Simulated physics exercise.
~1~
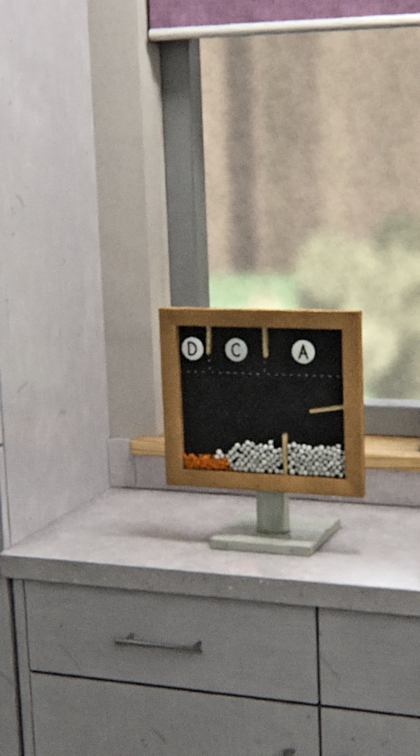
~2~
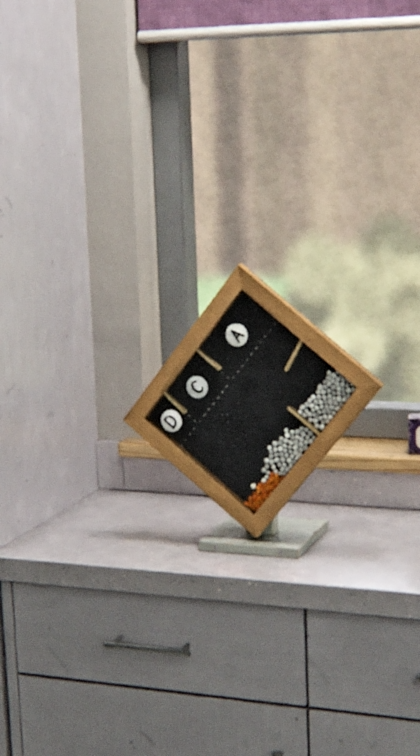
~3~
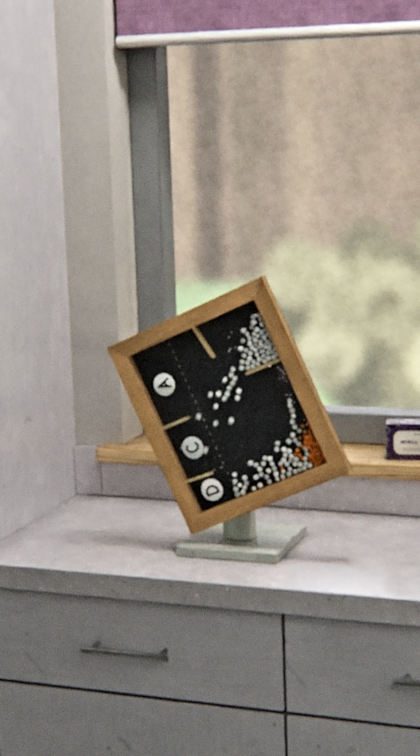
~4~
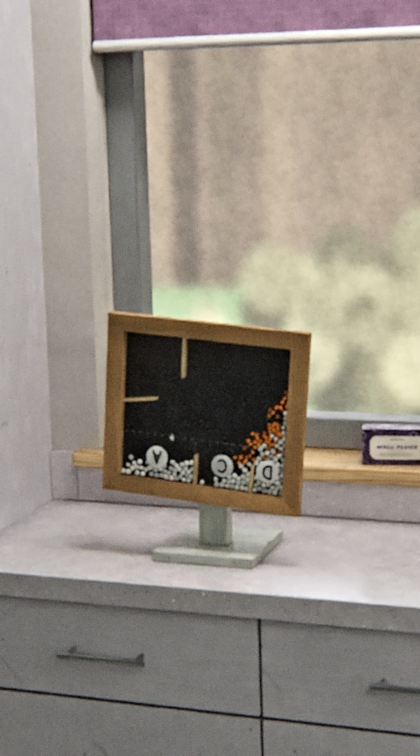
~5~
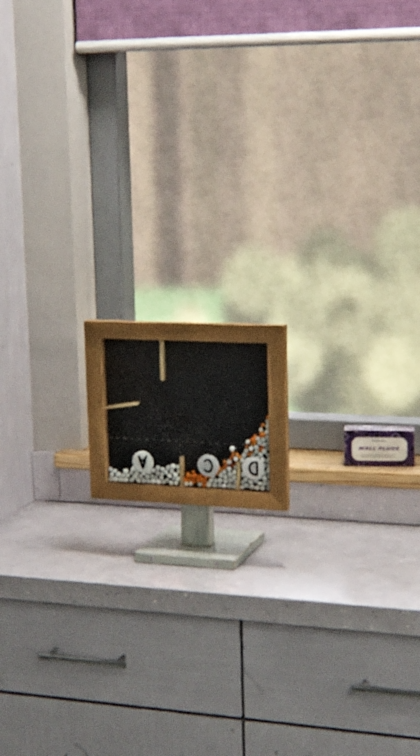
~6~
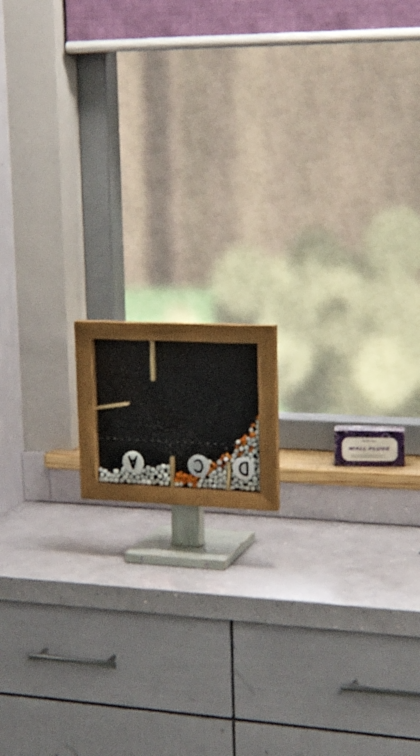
A flat, wood-framed box with a clear front stands upright on a small stand on a counter by a window, holding many white beads and a few orange ones along its bottom, under pockets marked D, C and A. It turns anticlockwise, and the beads slide to the right. As it tips further, white beads spill past a short divider toward the lettered side. Soon the box is upside down, with orange beads heaped at the right above D. They slide down leftward, and the box rests inverted, most orange beads lying in pocket C.
